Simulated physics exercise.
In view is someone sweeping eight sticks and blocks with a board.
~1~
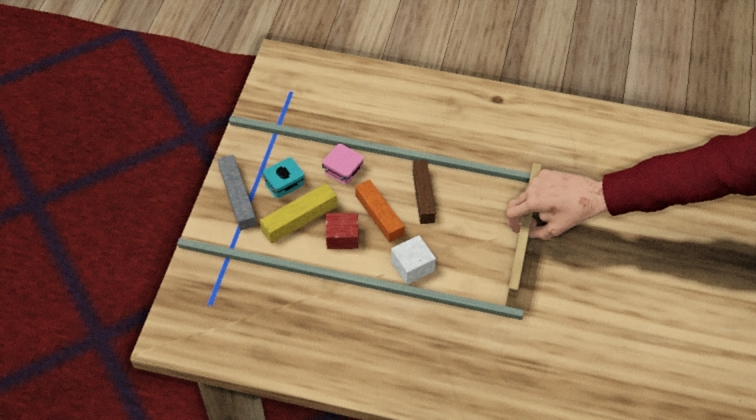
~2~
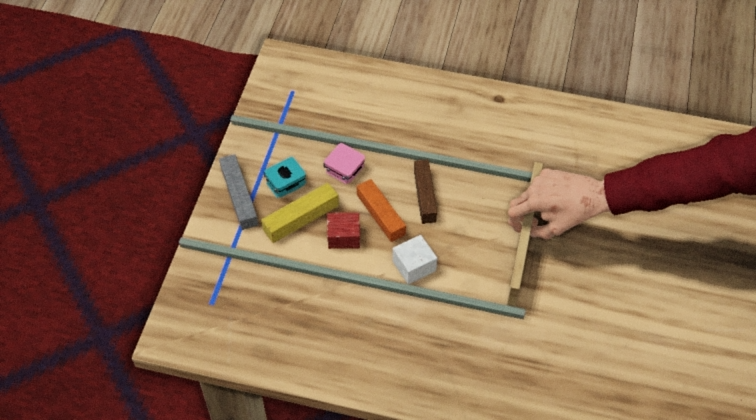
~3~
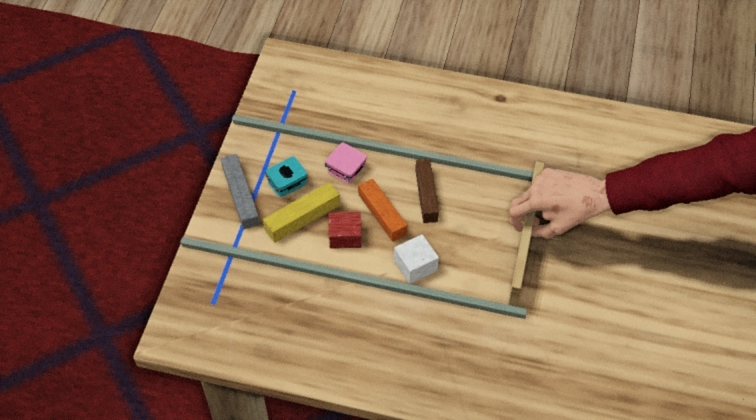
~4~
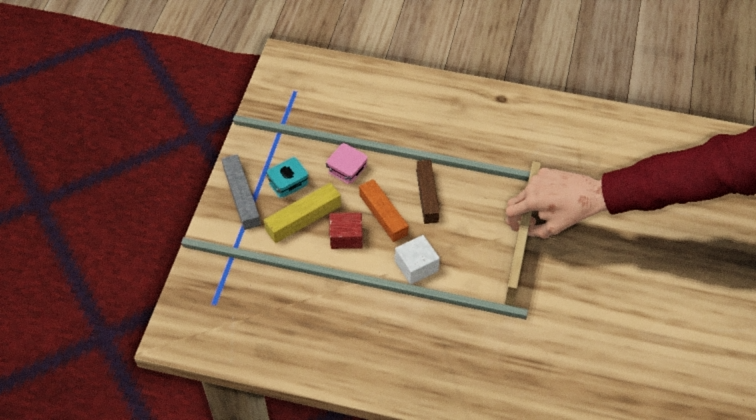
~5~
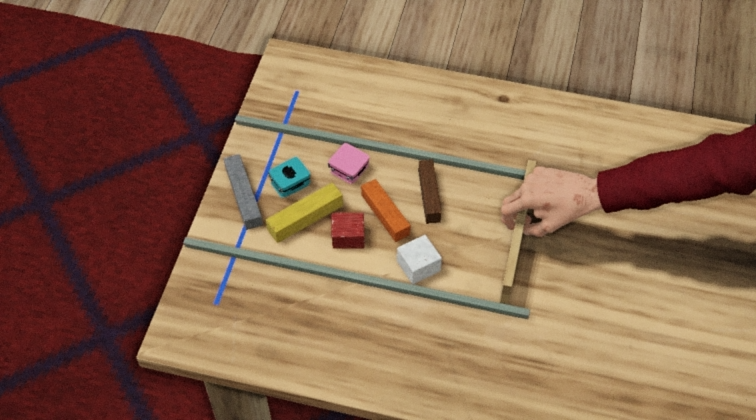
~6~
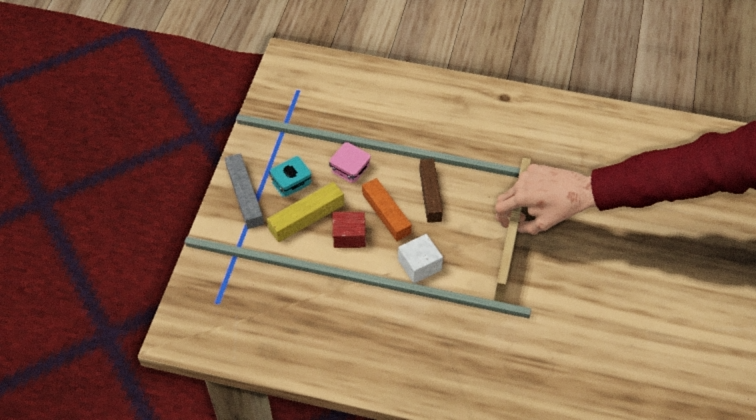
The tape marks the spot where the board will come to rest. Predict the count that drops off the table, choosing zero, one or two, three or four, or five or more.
The count of pieces that drop is three or four, then.
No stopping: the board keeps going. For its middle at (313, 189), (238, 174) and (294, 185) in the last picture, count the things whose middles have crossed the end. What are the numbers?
Per position: 0 / 5 / 1.
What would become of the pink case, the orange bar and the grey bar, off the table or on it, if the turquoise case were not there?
I'd say the pink case stays where it is, the orange bar stays where it is, and the grey bar ends up down.
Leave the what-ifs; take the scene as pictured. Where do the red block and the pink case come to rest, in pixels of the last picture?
In the last view, the middles sit near (217, 198) and near (243, 137).
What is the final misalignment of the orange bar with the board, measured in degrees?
Roughly 30° out of line.
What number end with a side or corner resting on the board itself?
The figure is 3.
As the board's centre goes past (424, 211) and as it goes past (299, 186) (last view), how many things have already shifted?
It comes to 2 for the first spot, 8 for the other.
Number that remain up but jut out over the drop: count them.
It's 2.
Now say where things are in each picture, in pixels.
Grey bar (237, 192); turquoise case (284, 179); yellow bar (299, 213); board (524, 234); tape (254, 191), in the first frame.
Turquoise case (286, 178); orange bar (381, 210), in the second frame.
Yellow bar (302, 212); red block (345, 230), in the third frame.
Grey bar (241, 191); white block (417, 260), in the fourth frame.
Turquoise case (290, 178); pink case (349, 165), in the fifth frame.
Grey bar (244, 191); turquoise case (291, 178); yellow bar (306, 212); board (513, 229); tape (261, 189), in the sixth frame.
A little later, none off yet; grey bar at rest near (244, 191); turquoise case at rest near (291, 178); yellow bar at rest near (306, 212).
Next, none off yet; grey bar shifted a little near (230, 183); turquoise case shifted about its own width near (275, 169); yellow bar shifted a little near (265, 203).
When it is over, the number that fall off is three or four; down, yellow bar, turquoise case and grey bar.
